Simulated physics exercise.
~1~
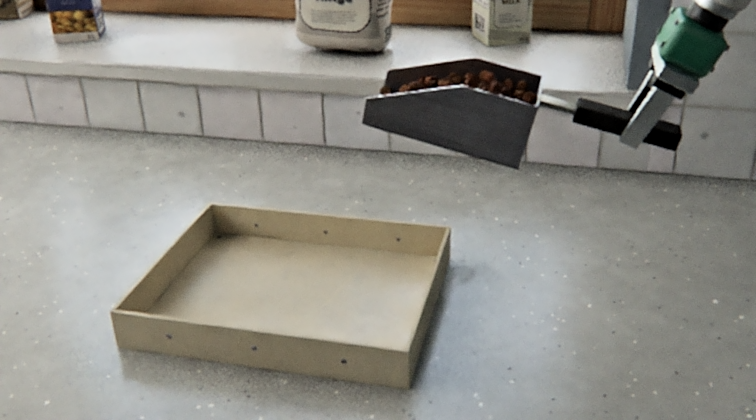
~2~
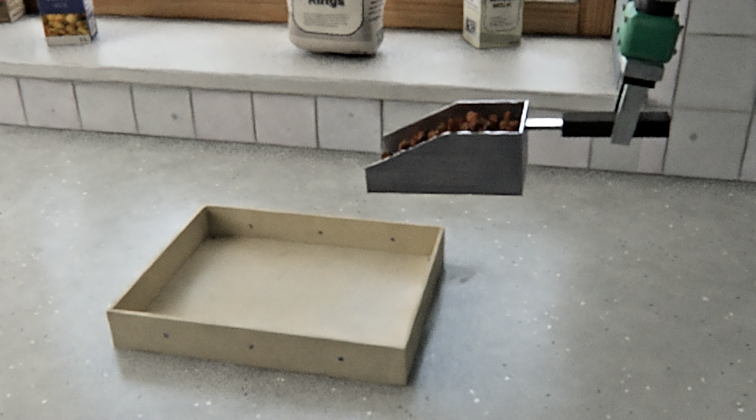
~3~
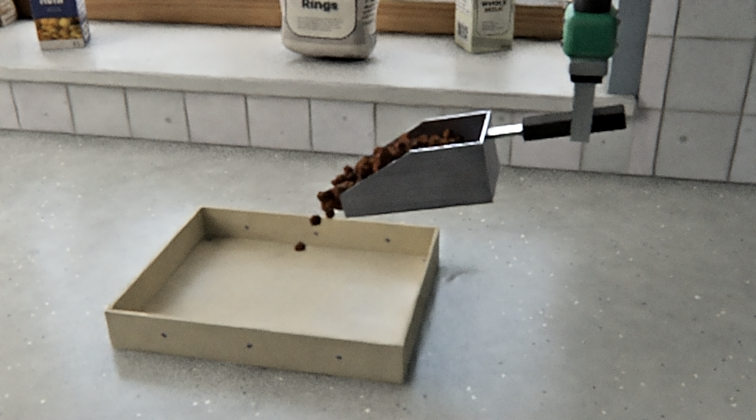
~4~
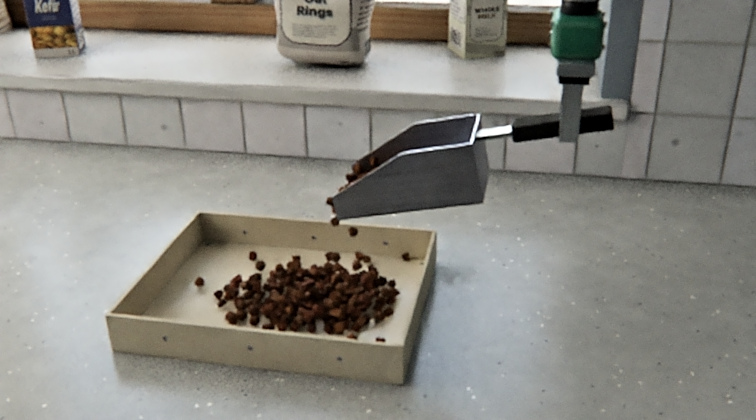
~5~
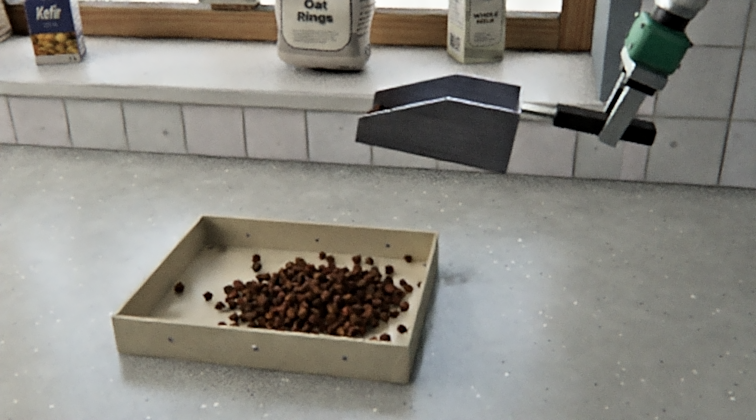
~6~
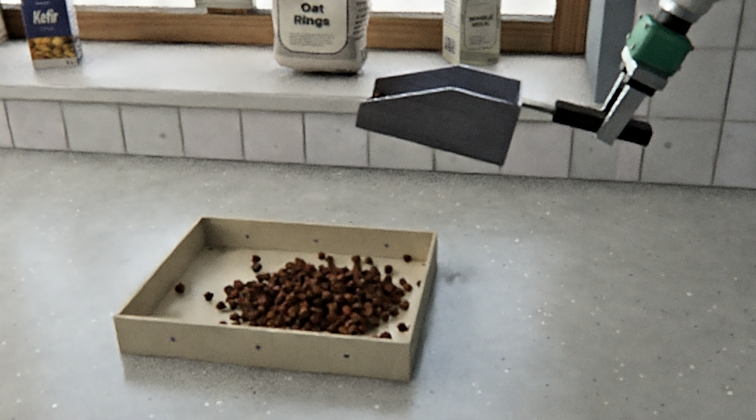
The footage shows a robot arm holding a metal scoop of brown pellets above a shallow tray on a grey counter, lowering and tipping it so they pour out, then raising and levelling it, leaving nearly all the pellets heaped in the tray.
